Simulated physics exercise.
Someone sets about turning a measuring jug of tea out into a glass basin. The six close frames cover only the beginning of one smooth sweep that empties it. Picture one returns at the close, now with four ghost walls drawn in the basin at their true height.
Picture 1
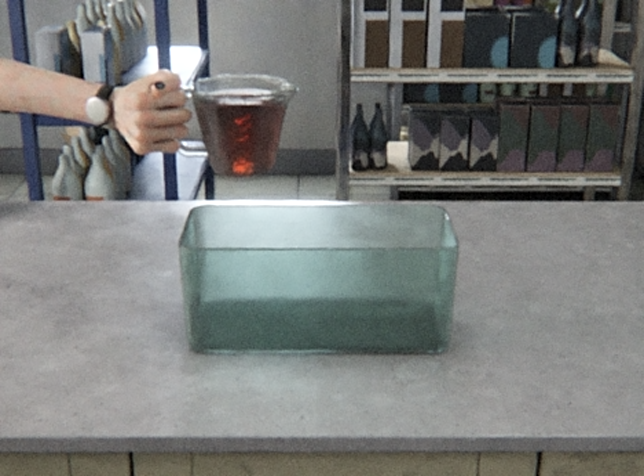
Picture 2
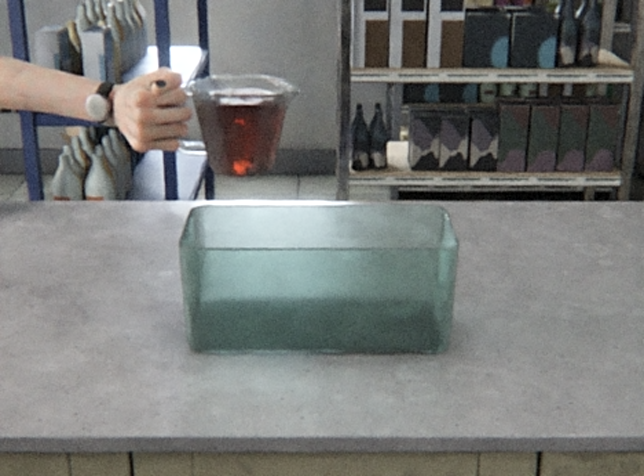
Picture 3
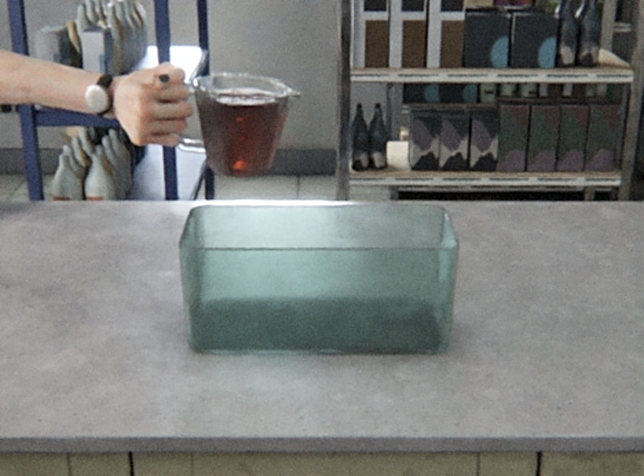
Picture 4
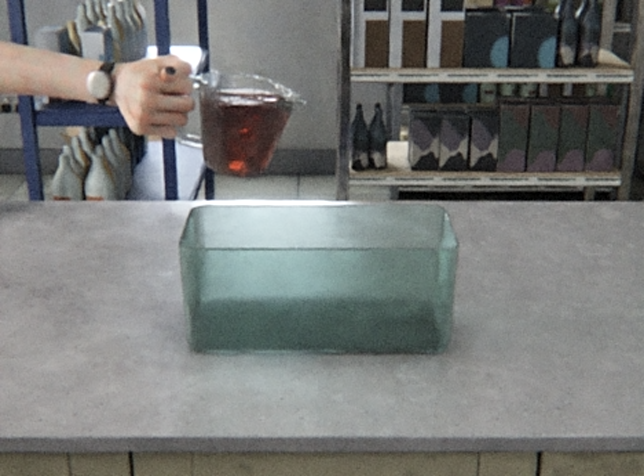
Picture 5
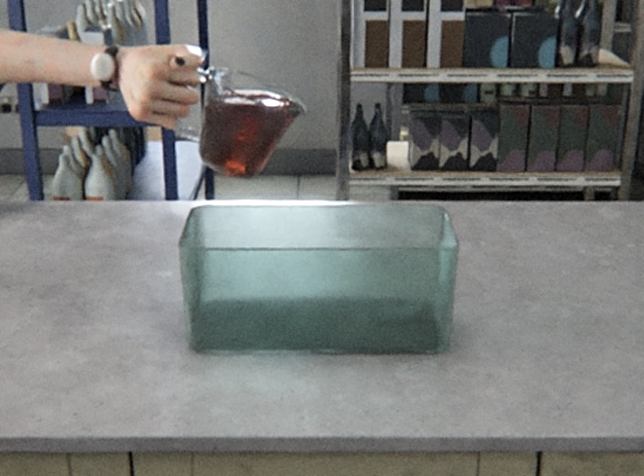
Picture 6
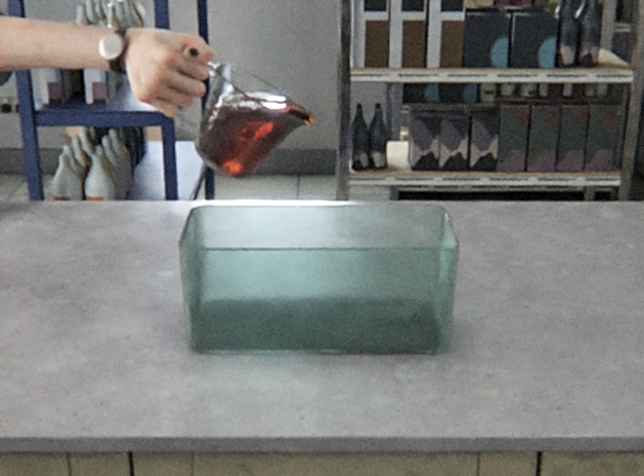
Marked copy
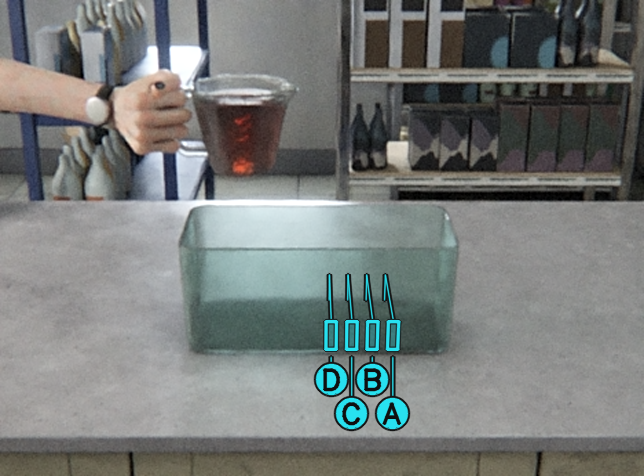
A hand with a wristwatch held a clear jug of reddish-brown tea above a greenish glass basin on a grey counter, then gradually tilted it to the right until the tea reached the lip.
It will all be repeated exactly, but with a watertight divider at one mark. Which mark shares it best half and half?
Choose C.
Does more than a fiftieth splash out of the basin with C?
No, it does not.
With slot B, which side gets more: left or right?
The left side.
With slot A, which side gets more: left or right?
The left one.
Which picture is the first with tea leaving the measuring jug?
In picture 6.
On the marked copy, A at (392, 357); B at (372, 357); C at (351, 357); D at (331, 357).
For slot A, about 91 % ends left of the wall and 7 % right of it.
For slot B, about 84 % ends left of the wall and 15 % right of it.
For slot C, about 54 % ends left of the wall and 46 % right of it.
For slot D, about 16 % ends left of the wall and 83 % right of it.
